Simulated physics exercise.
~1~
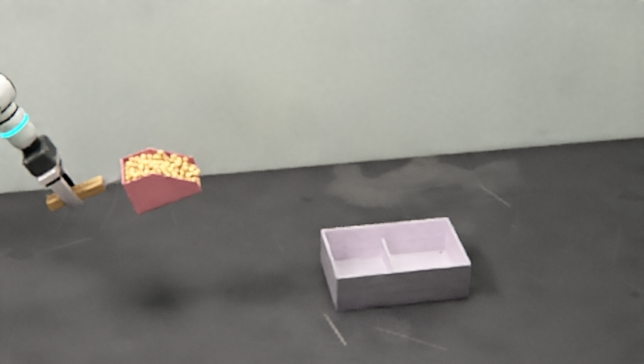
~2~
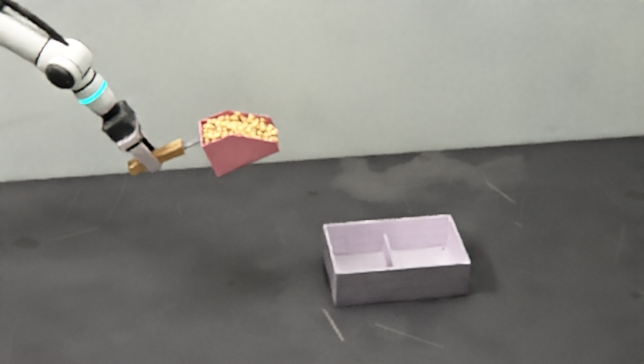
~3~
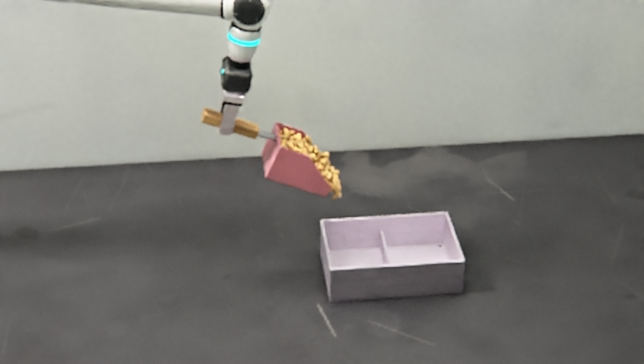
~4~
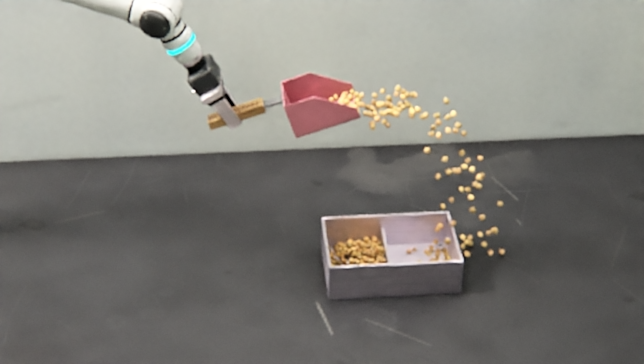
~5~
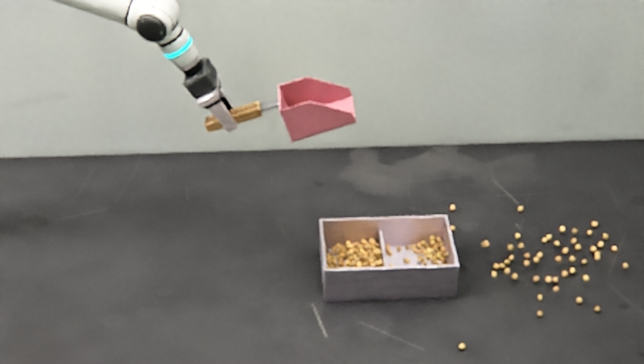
A robotic arm carries a red scoop heaped with dried chickpeas rightward toward a divided box, tips it forward, then swings it up and back, flinging chickpeas out; most rest in the box's left part, fewer in its right, and others lie scattered on the dark surface.
